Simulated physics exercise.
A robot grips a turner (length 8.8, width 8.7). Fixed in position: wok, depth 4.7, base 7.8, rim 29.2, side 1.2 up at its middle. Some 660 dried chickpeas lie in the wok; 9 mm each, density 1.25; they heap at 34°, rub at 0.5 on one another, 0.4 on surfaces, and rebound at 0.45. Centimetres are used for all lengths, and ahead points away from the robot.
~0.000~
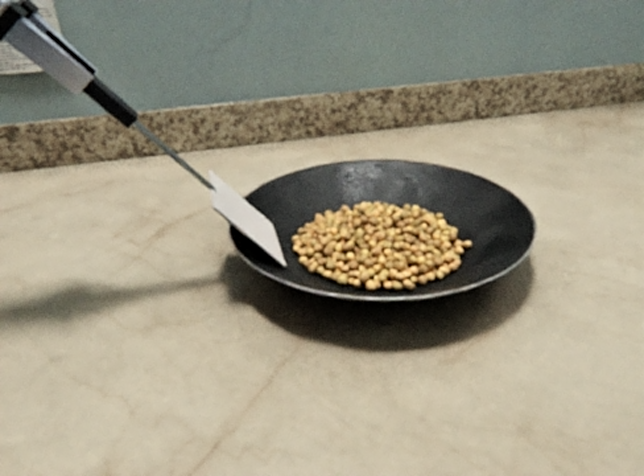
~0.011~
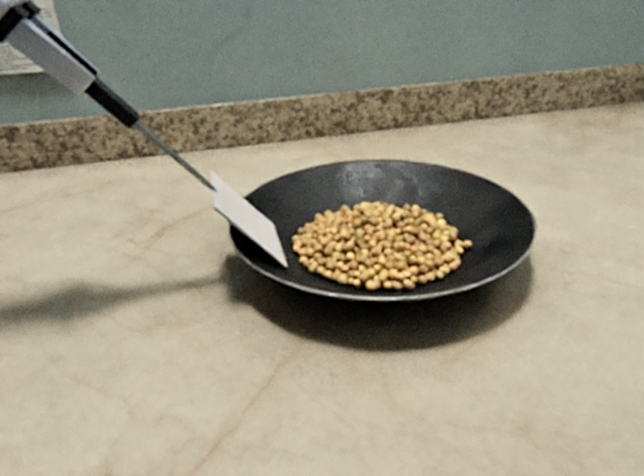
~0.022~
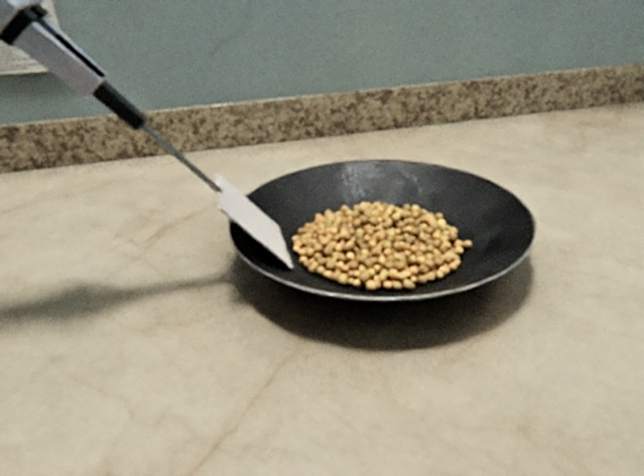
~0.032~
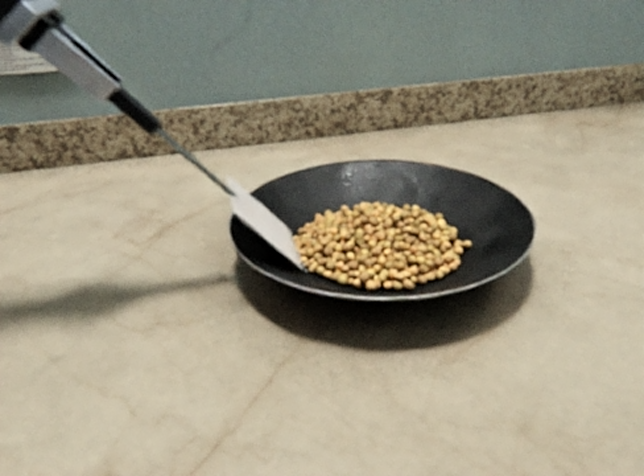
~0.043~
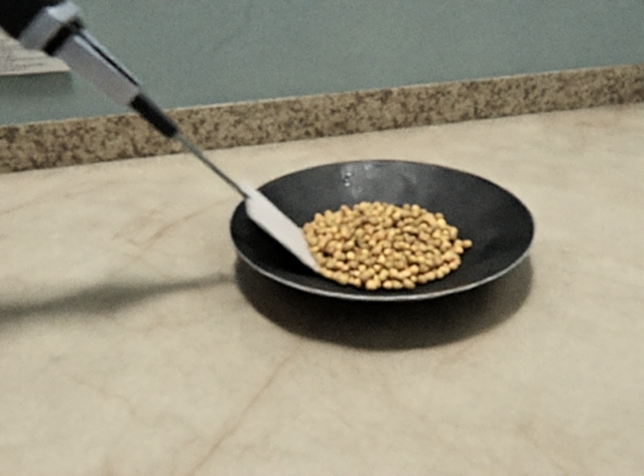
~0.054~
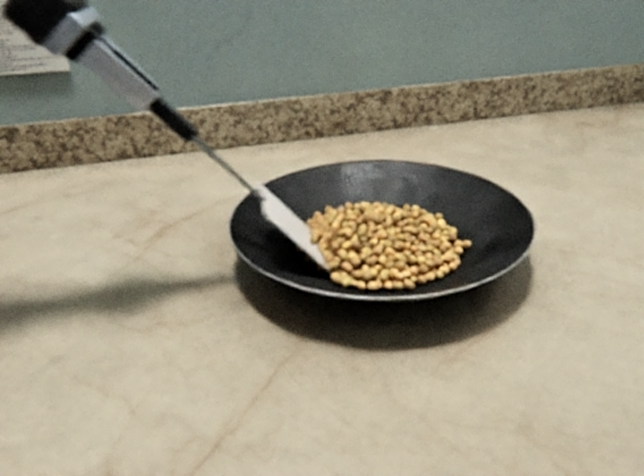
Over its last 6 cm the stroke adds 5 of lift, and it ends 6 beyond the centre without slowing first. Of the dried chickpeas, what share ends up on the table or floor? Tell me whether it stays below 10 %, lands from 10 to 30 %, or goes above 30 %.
It lands from 10 to 30 %.
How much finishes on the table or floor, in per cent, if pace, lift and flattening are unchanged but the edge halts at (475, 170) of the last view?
Some 45 per cent.
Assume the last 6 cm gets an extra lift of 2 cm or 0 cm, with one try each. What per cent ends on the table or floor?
Near 25 and 20 percent respectively.
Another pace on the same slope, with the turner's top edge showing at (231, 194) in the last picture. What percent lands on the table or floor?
Expect about 0 per cent there.
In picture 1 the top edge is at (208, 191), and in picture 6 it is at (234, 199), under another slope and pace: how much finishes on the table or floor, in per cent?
Off the vessel, on the table or floor: Some 0 percent.
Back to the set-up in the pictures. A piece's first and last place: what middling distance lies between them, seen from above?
Level distance of roughly 5 cm.
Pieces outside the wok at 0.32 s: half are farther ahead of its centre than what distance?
It comes to near 30 cm ahead of the middle.
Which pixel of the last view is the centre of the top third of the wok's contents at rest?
Somewhere near (457, 219) in the last picture.
By 0.08 s, sloping 51°, highest piece 7 above the table; 662 in the wok.
By 0.11 s, sloping 51°, highest piece 10 above the table; 661 in the wok, 1 on the blade or in flight.
By 0.32 s, sloping 51°, highest piece 12 above the table; 533 in the wok, 40 on the table or floor, 89 on the blade or in flight.
By 1.37 s, sloping 51°, highest piece 5 above the table; 533 in the wok, 129 on the table or floor.
Final count, 533 in the wok, 129 on the table or floor. That is 19 % on the table or floor.
